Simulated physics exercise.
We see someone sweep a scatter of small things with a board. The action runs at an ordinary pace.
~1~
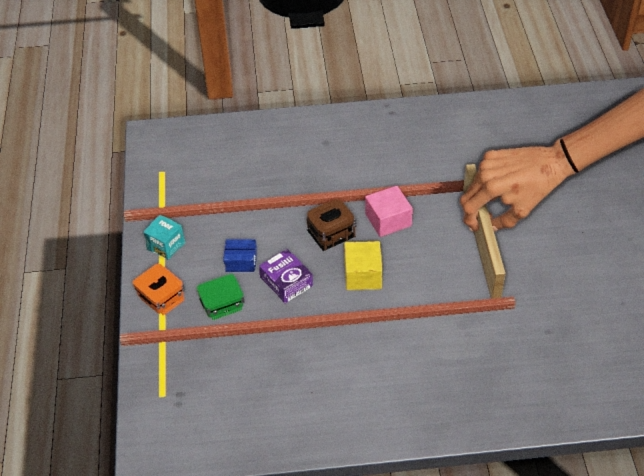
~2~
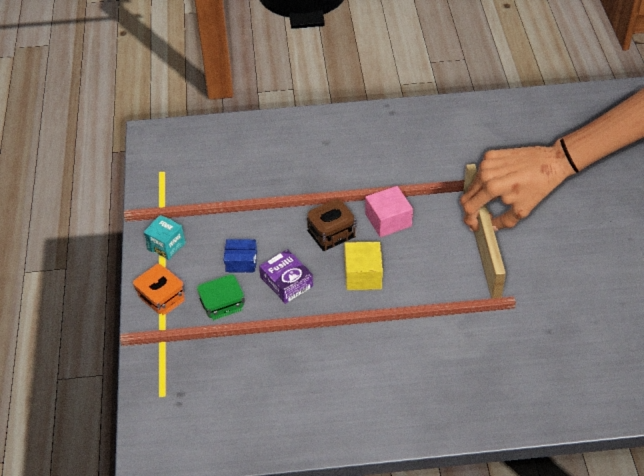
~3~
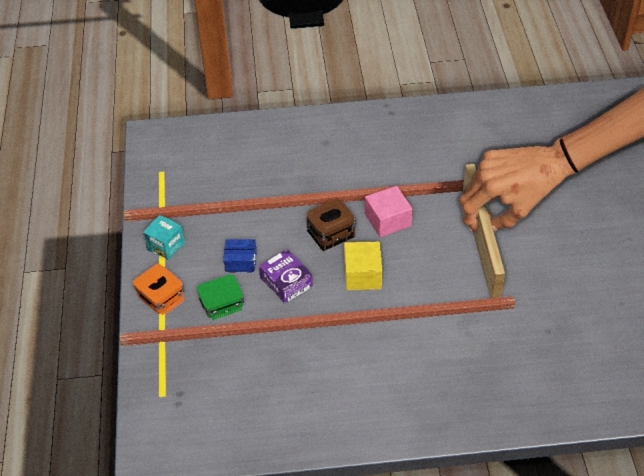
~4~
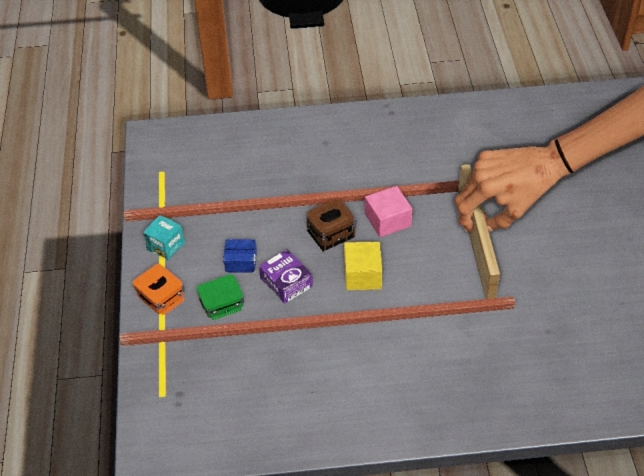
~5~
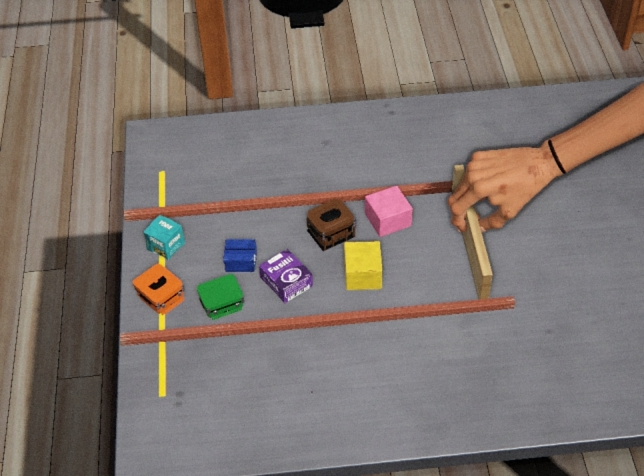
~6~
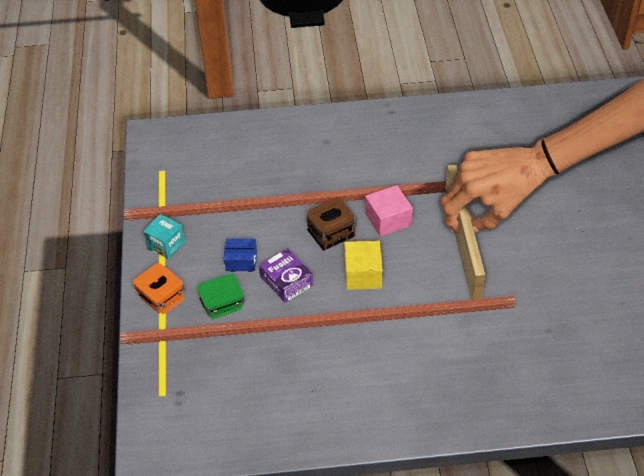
A hand slides a wooden board slightly left toward small colourful objects, which stay still.
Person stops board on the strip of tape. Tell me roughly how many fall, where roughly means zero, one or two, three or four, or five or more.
Roughly, five or more fall.
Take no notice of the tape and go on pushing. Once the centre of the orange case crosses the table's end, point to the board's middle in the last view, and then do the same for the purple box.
Middle approx. at (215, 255), then approx. at (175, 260).
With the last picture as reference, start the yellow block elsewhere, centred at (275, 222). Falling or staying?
I reckon it falls away.
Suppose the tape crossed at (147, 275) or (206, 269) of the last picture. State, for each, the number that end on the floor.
Respectively 6 and 2.
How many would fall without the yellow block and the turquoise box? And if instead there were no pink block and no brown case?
You'd count 3 the first time and 3 the second time.
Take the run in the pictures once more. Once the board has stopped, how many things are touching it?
Number in contact with it: 2.
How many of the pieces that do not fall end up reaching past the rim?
I count 0 overhanging.
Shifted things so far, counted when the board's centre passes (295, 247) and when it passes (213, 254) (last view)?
First 6 and then 8.
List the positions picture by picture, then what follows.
The first frame shows orange case (159, 290); turquoise box (164, 237); green case (221, 298); board (483, 231); tape (162, 274).
The second frame shows turquoise box (165, 238); yellow block (363, 266).
The third frame shows green case (221, 297); brown case (331, 225).
The fourth frame shows orange case (159, 290); pink block (388, 211).
The fifth frame shows turquoise box (164, 237); board (471, 231).
The sixth frame shows orange case (159, 290); turquoise box (164, 237); green case (221, 297); board (464, 231); tape (162, 273).
Early on, none off yet; orange case at rest near (159, 290); turquoise box at rest near (164, 237); green case at rest near (221, 297).
A while later, none off yet; orange case moving near (155, 288); turquoise box at rest near (163, 236); green case travelled about its own width near (179, 307).
Finally, the number that fall off is five or more; lost, brown case, purple box, blue box, green case, turquoise box and orange case.
